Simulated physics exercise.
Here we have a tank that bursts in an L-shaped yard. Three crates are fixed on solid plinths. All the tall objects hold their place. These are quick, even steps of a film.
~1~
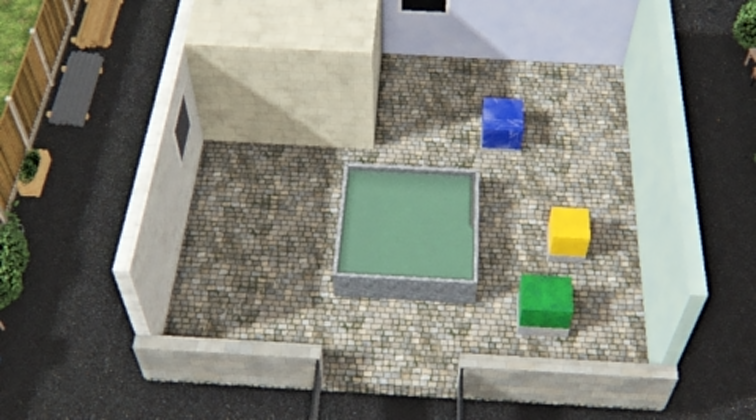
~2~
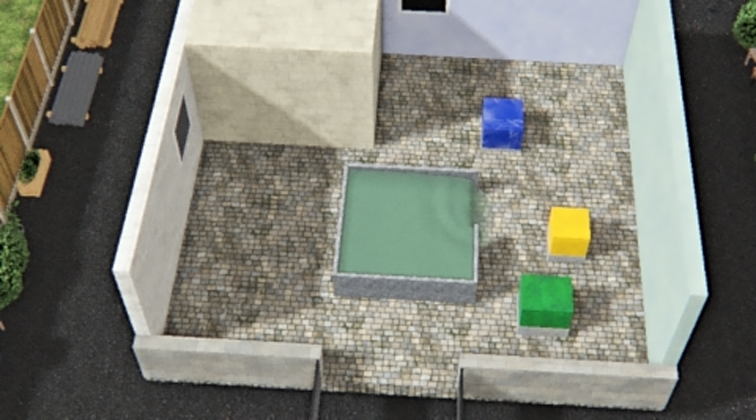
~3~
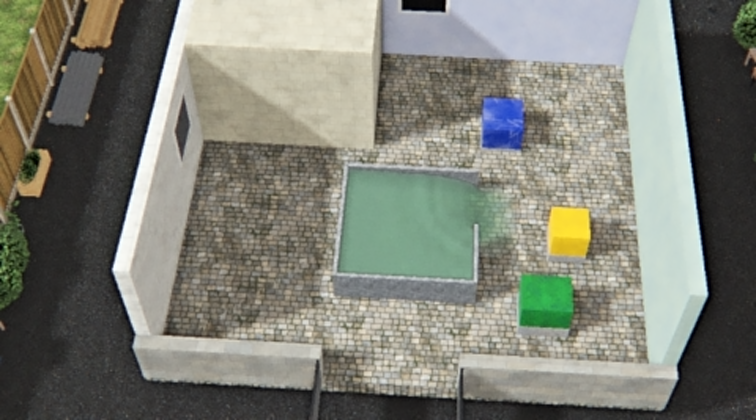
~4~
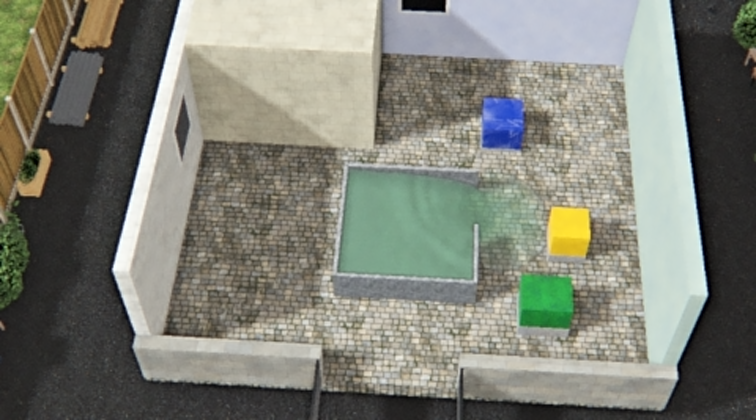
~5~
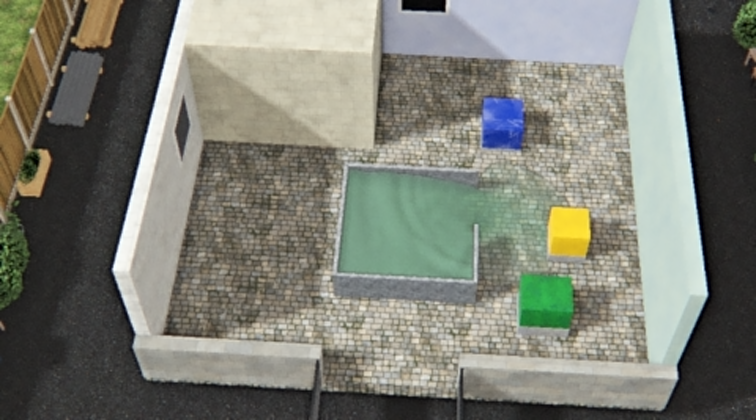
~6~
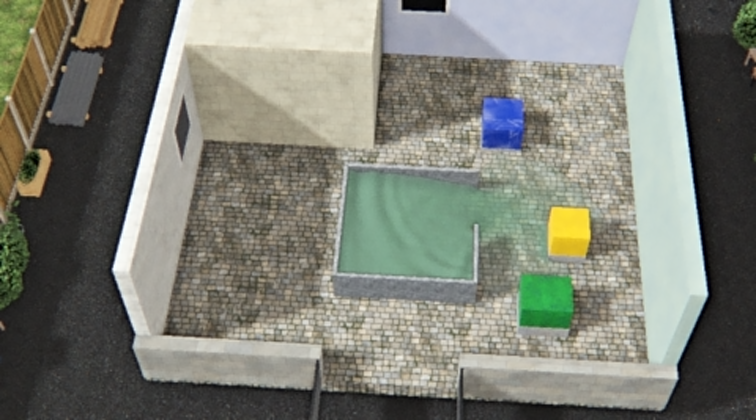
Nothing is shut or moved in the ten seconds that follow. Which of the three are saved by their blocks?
In the end: The green crate stays dry; the blue crate gets wet; the yellow crate gets wet.
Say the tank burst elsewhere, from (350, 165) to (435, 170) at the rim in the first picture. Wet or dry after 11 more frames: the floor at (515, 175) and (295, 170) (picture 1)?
In turn: Not flooded, covered.
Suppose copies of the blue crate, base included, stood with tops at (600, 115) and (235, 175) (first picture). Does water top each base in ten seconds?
In that order: Ends up wet, remains dry.
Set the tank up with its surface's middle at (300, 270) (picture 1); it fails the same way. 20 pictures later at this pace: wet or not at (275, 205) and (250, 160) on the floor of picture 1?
In that order: Dry, not flooded.
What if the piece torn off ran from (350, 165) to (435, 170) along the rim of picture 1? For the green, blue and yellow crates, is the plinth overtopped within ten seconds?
My reading: The green crate is safe, the blue crate gets wet, the yellow crate is spared.
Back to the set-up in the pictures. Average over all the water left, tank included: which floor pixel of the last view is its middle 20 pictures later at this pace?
Close to (488, 222).
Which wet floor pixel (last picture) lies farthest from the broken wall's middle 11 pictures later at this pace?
Around (616, 78).
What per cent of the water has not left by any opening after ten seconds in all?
About 96 per cent.
A moment on, water covers 15 % of the floor; the green crate water round its plinth, the blue crate water round its plinth, the yellow crate water round its plinth.
Next, water covers 25 % of the floor; the green crate water round its plinth, the blue crate water round its plinth, the yellow crate water round its plinth.
Then, water covers 35 % of the floor; the green crate water round its plinth, the blue crate water round its plinth, the yellow crate water round its plinth.
Later, water covers 60 % of the floor; the green crate water round its plinth, the blue crate water round its plinth, the yellow crate water round its plinth.
In the end, water covers 80 % of the floor; the green crate stayed above the water, the blue crate was topped, the yellow crate was topped.
